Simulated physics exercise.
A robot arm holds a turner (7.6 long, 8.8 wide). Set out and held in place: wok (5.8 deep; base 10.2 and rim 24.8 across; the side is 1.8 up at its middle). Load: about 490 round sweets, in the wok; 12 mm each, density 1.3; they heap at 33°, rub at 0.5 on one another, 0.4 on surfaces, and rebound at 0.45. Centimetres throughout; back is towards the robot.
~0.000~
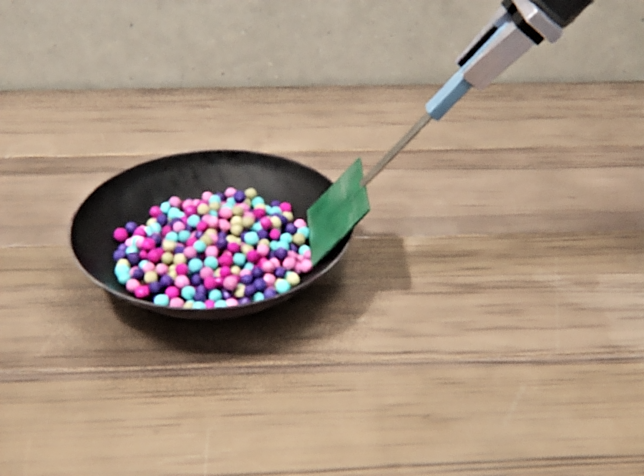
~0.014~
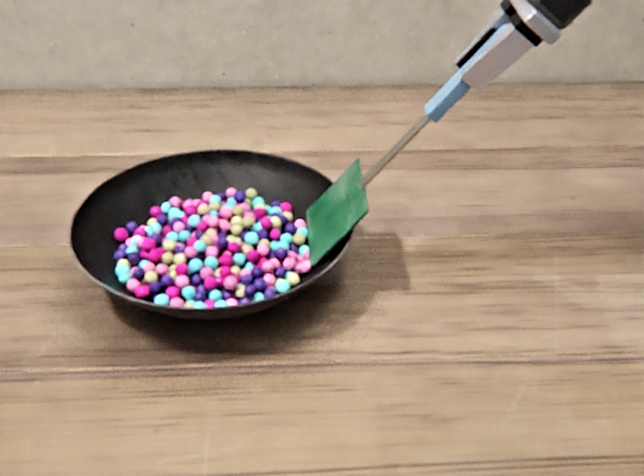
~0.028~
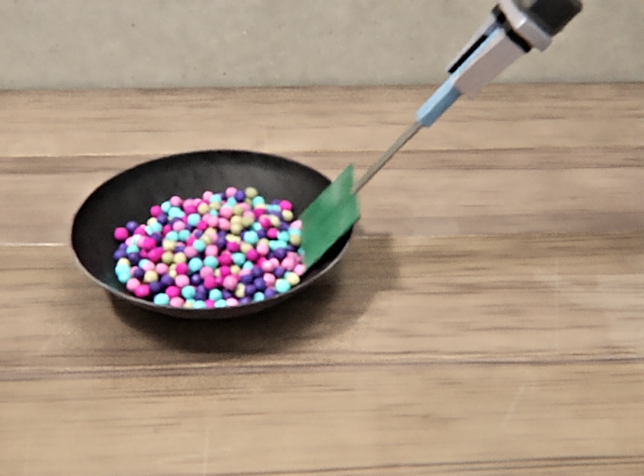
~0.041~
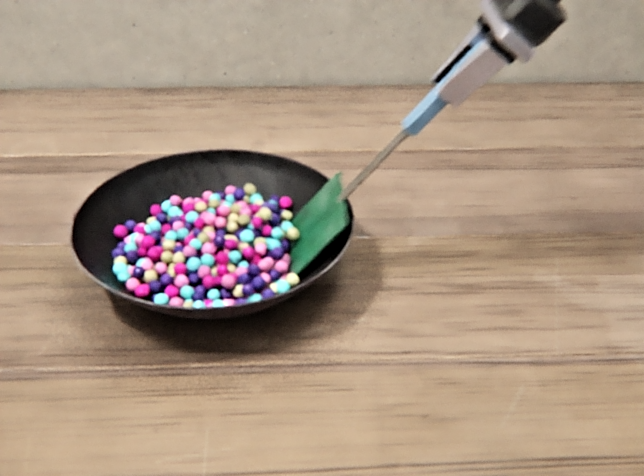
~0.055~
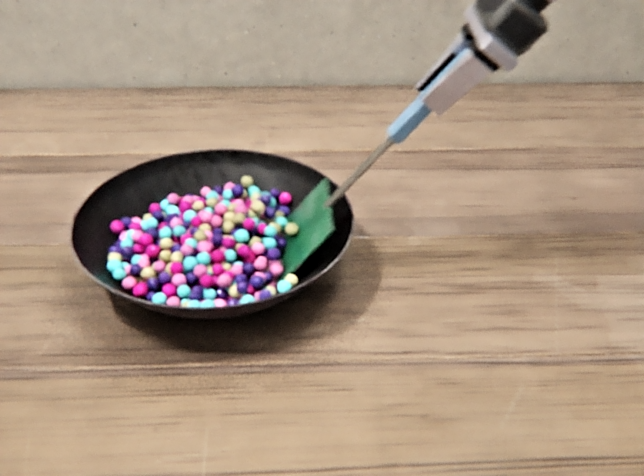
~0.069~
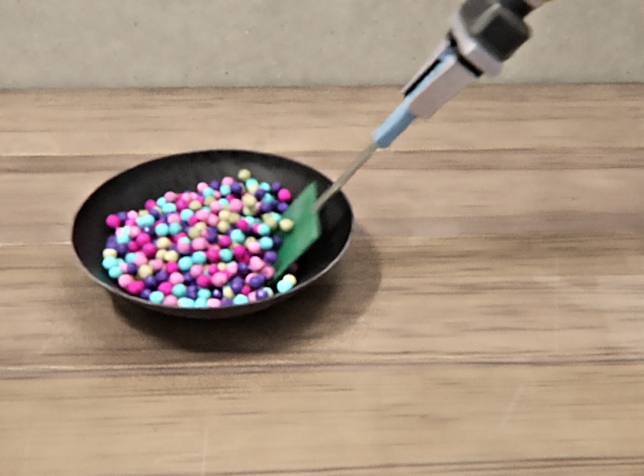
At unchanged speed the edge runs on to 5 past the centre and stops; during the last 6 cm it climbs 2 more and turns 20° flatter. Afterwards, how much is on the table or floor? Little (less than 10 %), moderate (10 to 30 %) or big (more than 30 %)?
A moderate share, 10 to 30 %, ends on the table or floor.
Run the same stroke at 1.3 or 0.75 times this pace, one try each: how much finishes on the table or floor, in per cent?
About 20 and 5 per cent.
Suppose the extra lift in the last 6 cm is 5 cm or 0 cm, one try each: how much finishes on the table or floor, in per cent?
About 20 and 10 per cent.
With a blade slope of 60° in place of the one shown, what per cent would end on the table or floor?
It would be near 15 per cent.
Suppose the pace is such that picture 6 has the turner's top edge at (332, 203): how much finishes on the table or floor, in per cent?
About 5 per cent.
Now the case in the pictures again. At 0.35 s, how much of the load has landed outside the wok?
Some 10 per cent.
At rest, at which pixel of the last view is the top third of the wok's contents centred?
Around (129, 228).
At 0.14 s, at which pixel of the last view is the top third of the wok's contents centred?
At about (152, 226).
After 0.10 s, sloping 50°, highest piece 7 above the table; 492 in the wok.
After 0.14 s, sloping 42°, highest piece 7 above the table; 492 in the wok.
After 0.35 s, sloping 31°, highest piece 8 above the table; 423 in the wok, 60 on the table or floor, 9 on the blade or in flight.
After 1.40 s, sloping 31°, highest piece 7 above the table; 421 in the wok, 71 on the table or floor.
At rest, 421 in the wok, 71 on the table or floor. That is 14 % on the table or floor.
